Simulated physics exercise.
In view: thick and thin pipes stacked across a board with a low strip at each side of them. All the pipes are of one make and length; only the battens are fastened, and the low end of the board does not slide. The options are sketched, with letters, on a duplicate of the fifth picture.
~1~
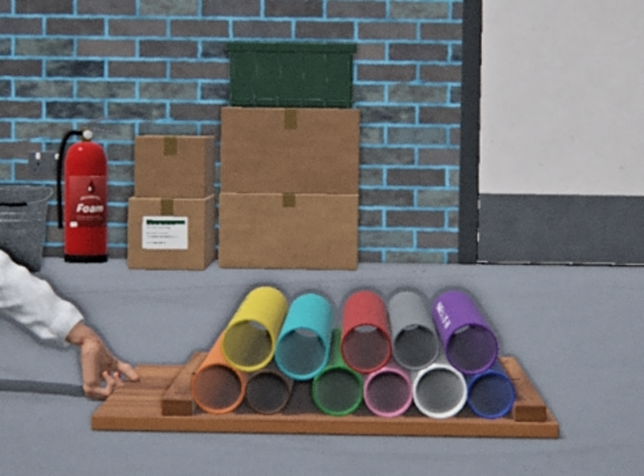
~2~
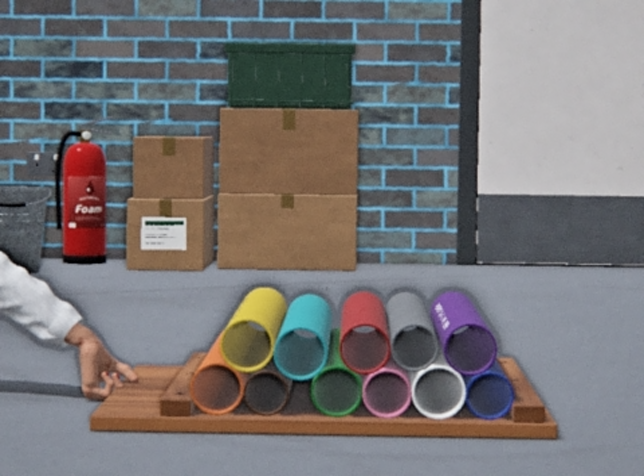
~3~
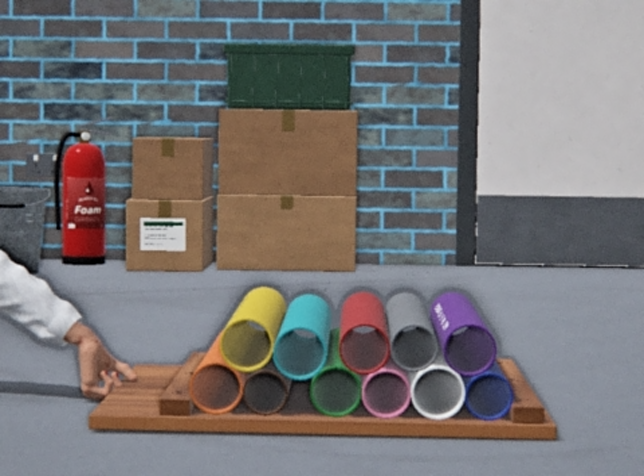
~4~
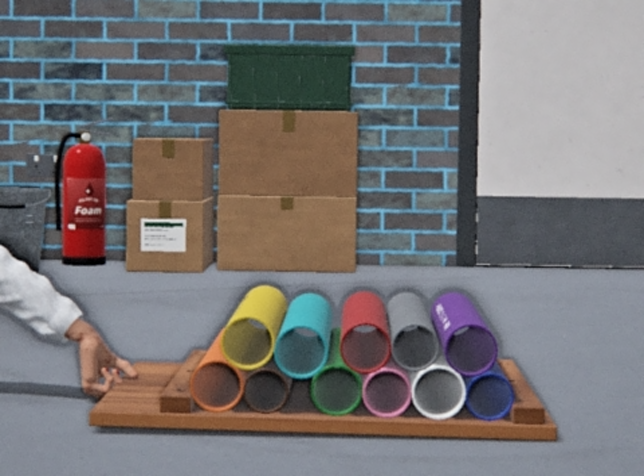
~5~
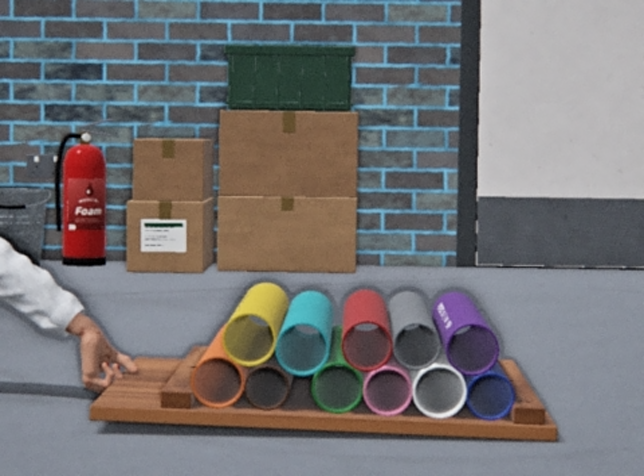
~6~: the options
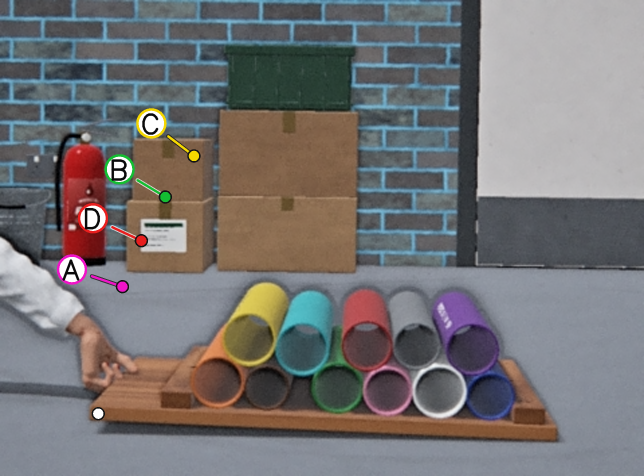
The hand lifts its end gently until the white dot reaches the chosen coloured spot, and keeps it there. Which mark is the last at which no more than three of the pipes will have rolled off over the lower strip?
The highest mark that will do is A.
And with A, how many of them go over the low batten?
It comes to none.
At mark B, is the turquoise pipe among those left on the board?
No, with B.
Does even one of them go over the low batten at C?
At C: Yes.
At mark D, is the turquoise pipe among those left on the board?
No.
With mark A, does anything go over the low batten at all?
At A: No.
On the copy, A at (122, 287); B at (165, 197); C at (194, 156); D at (141, 241); the white dot at (98, 414).
On A. First, board at 13°.
Then, board at 18°.
Finally, board at 18°, none over the low batten.
By contrast, B five over the low batten; C five over the low batten; D five over the low batten.
